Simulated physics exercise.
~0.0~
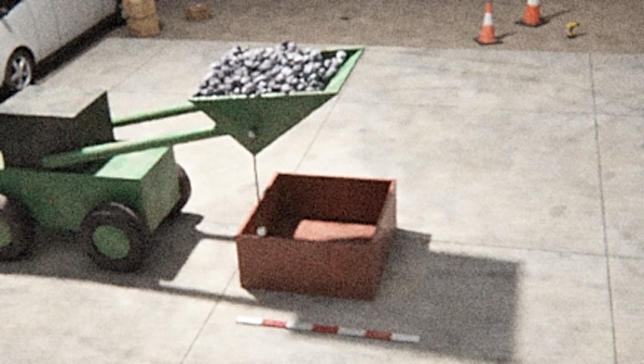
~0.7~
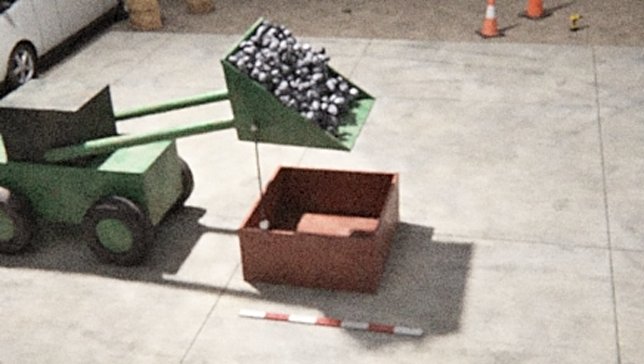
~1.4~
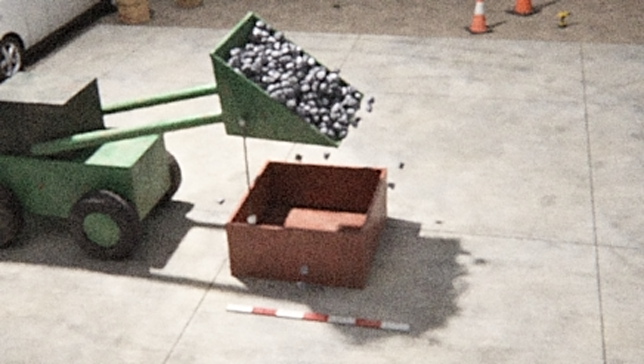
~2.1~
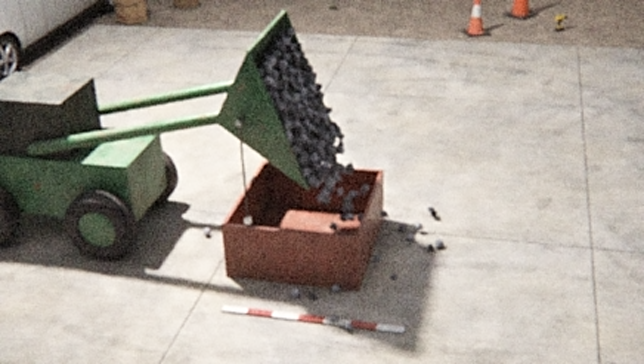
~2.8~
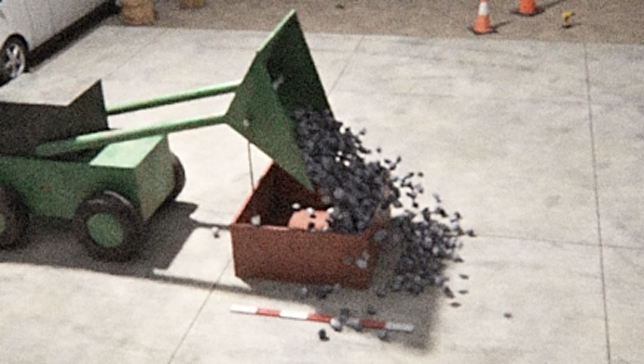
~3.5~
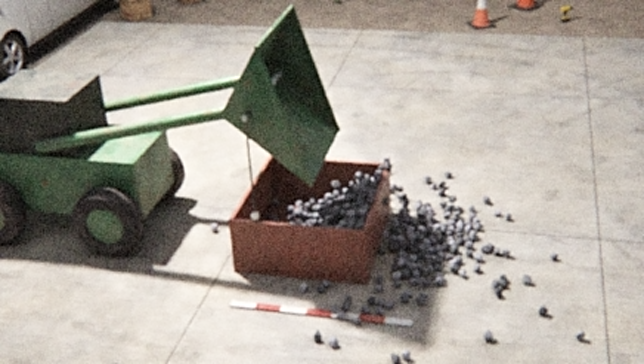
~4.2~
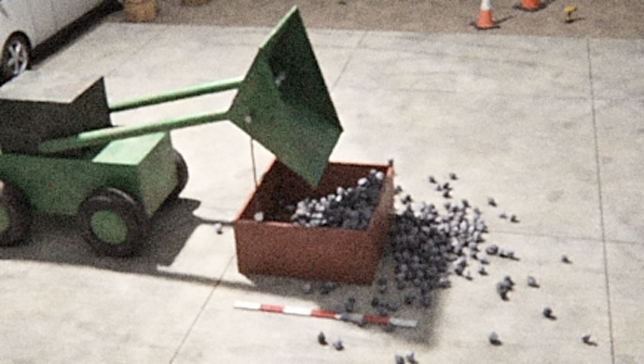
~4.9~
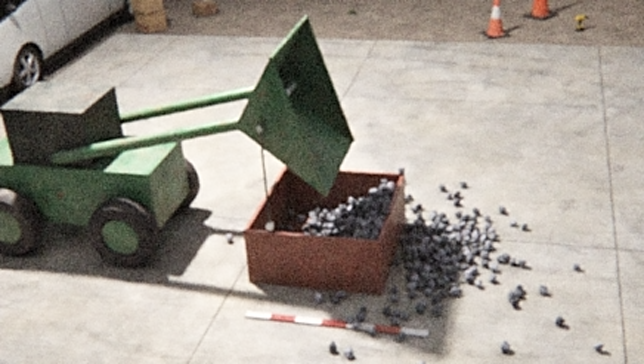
On a concrete yard, a green loader tips dark stones into a rusty bin, spilling some.
